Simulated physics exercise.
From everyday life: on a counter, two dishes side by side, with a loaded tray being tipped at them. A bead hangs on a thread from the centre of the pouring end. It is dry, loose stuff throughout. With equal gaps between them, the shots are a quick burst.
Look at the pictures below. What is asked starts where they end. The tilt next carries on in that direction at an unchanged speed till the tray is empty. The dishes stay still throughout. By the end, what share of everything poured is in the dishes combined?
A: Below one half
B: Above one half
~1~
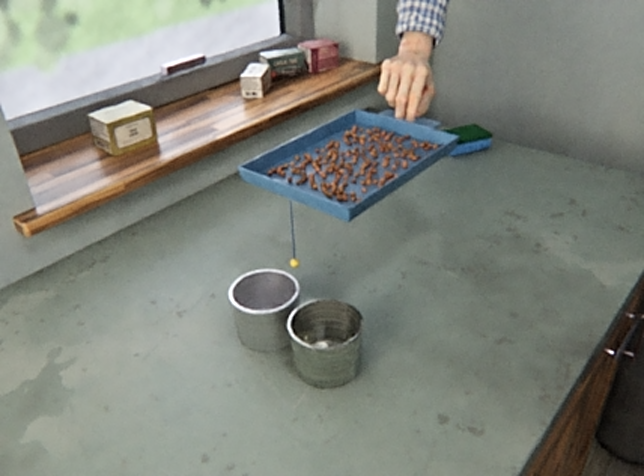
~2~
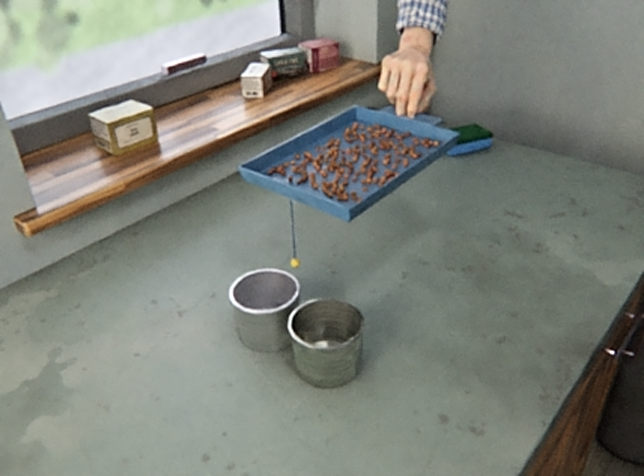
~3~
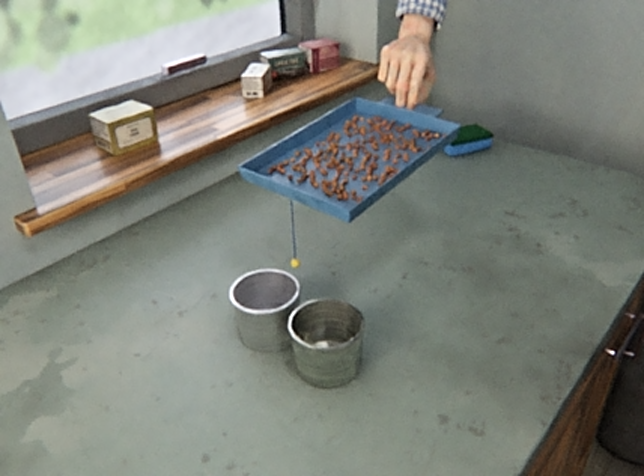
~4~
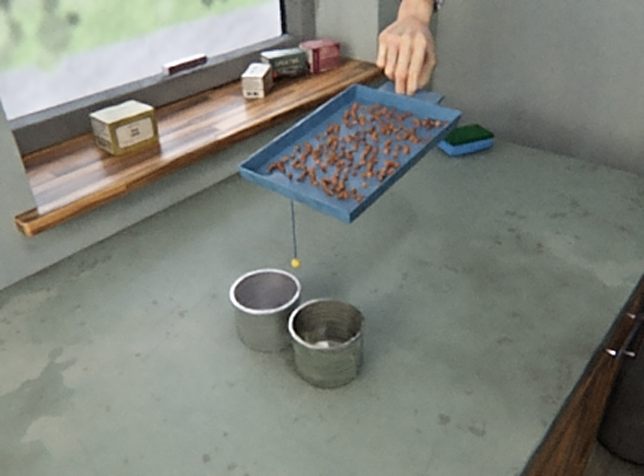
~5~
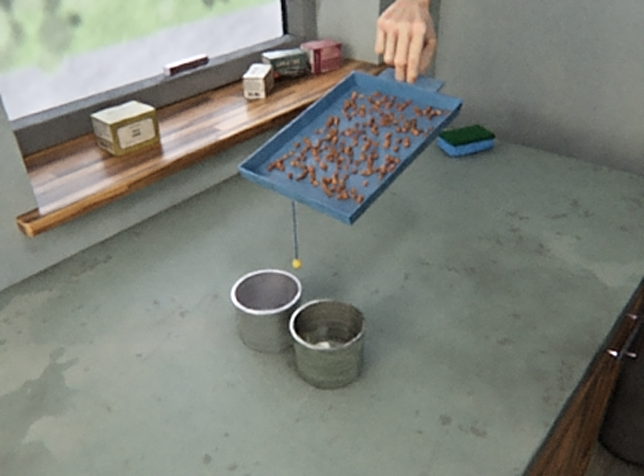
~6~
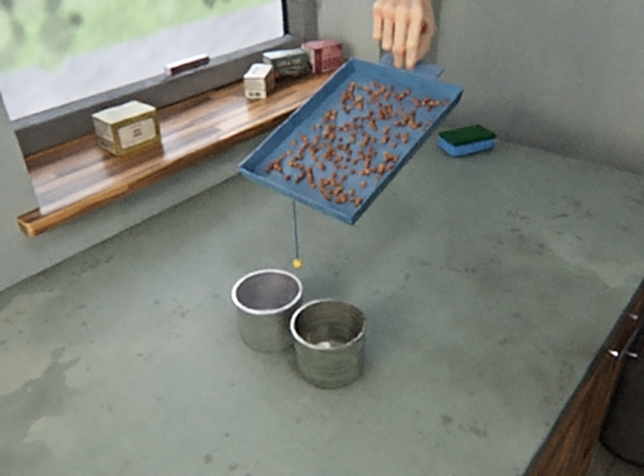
The answer is B.
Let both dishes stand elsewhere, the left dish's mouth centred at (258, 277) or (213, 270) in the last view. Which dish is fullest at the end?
Try 1: The dish to the right; try 2: The dish to the right.
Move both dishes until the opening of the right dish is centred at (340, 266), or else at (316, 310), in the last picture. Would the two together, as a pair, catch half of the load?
At place one the minor share; at place two the bulk.
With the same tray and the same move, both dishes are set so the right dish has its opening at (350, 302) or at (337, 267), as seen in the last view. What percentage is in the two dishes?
That makes 40 per cent, followed by 0 per cent.
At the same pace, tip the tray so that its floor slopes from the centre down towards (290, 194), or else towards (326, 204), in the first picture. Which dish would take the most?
It would be the left-side one to begin with, and after that the right-side one.
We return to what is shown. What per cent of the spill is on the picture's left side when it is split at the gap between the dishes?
Estimate: About 60 in every hundred.
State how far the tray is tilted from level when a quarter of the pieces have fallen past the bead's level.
Near 105 degrees.
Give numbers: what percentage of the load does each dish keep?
30 per cent goes to the left dish and 50 per cent to the right dish.
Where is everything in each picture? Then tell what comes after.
The first frame shows corners of the pouring end near (242, 166) and (349, 206), level; middle of the load near (355, 162), cereal balls; left dish near (243, 324); right dish near (303, 360); bead on its thread near (295, 263).
The second frame shows corners of the pouring end near (243, 166) and (349, 207), level; middle of the load near (355, 160).
The third frame shows corners of the pouring end near (242, 166) and (349, 208), tipped barely, lowest at the right corner; middle of the load near (355, 156).
The fourth frame shows corners of the pouring end near (242, 166) and (349, 210), tipped a little, lowest at the right corner; middle of the load near (355, 149).
The fifth frame shows corners of the pouring end near (242, 166) and (349, 212), tipped clearly, lowest at the right corner; middle of the load near (355, 144).
The sixth frame shows corners of the pouring end near (242, 166) and (349, 214), tipped clearly, lowest at the right corner; middle of the load near (353, 140), the bulk on the move; left dish near (246, 325); right dish near (306, 361).
Shortly afterwards, tray tipped steeply; all but a few on the tray; only a few in the right dish; only a few in the left dish; a little in the air.
Next, tray tipped past a quarter turn; near a quarter on the tray; near a quarter in the right dish; a little in the left dish; a little outside both; near a third in the air.
Some moments later, tray tipped past a quarter turn; near half in the right dish; near a third in the left dish; a little outside both.
In the end, tray tipped past a quarter turn; near half in the right dish; near a third in the left dish; a little outside both.
